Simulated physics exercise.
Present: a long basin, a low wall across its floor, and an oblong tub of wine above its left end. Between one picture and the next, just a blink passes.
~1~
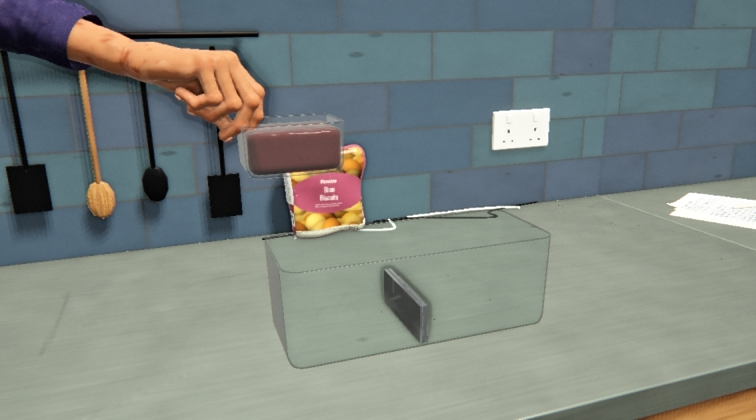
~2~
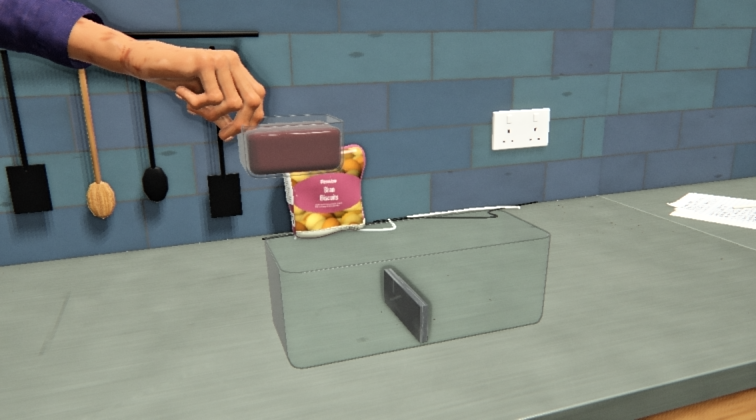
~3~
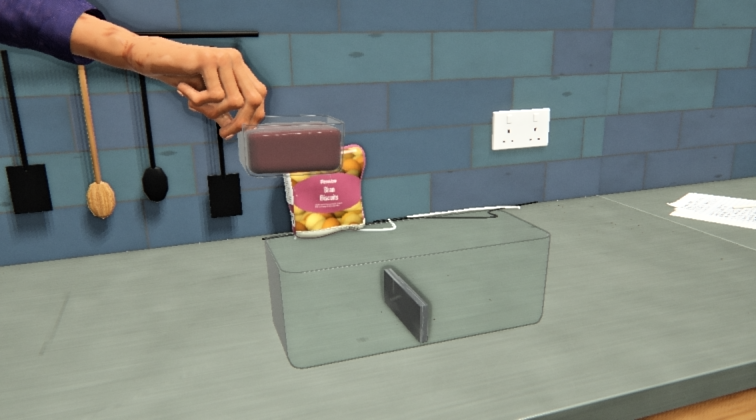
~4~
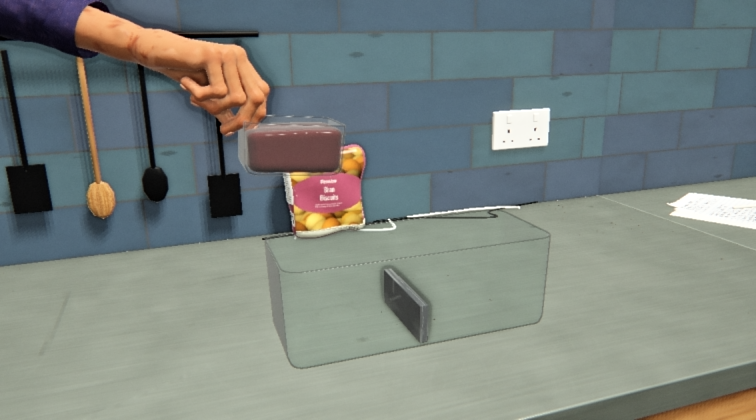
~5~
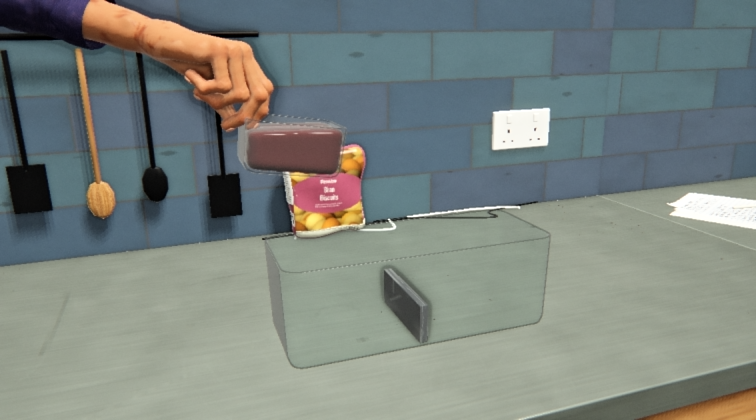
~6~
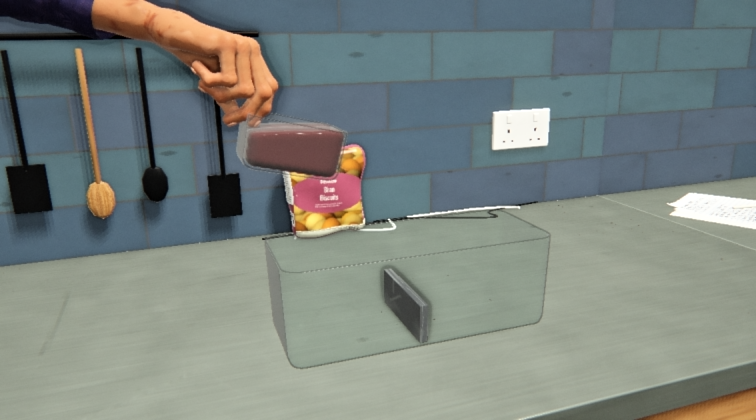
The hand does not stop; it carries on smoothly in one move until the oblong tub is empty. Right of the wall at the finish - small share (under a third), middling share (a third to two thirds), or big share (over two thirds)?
Small.
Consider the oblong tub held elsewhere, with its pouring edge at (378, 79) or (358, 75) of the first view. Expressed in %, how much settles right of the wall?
Roughly 80 % the first time and roughly 70 % the second.
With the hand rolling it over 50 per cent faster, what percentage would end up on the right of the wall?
Roughly 5 percent.
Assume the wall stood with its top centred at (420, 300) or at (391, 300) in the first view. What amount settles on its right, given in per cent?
In turn some 10 and 55 in a hundred.
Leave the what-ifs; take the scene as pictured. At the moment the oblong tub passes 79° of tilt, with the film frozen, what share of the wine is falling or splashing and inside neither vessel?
Some 40 per cent.
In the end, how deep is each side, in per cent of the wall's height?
Near 30 in a hundred to the left, 0 to the right.
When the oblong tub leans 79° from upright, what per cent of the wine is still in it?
I'd reckon near 30 percent is still held at that tilt.
A moment on, the oblong tub is tipped on its side and 31 per cent is still to pour, 24 is left of the wall and 2 right of it.
Next, the oblong tub is tipped right over and 2 per cent is still to pour, 79 is left of the wall and 13 right of it.
Then the oblong tub is tipped right over and 0 per cent is still to pour, 85 is left of the wall and 14 right of it.
Later the oblong tub is tipped right over and 0 per cent is still to pour, 85 is left of the wall and 14 right of it.
Finally, 85 per cent lies left of the wall, 14 right of it and 1 outside.
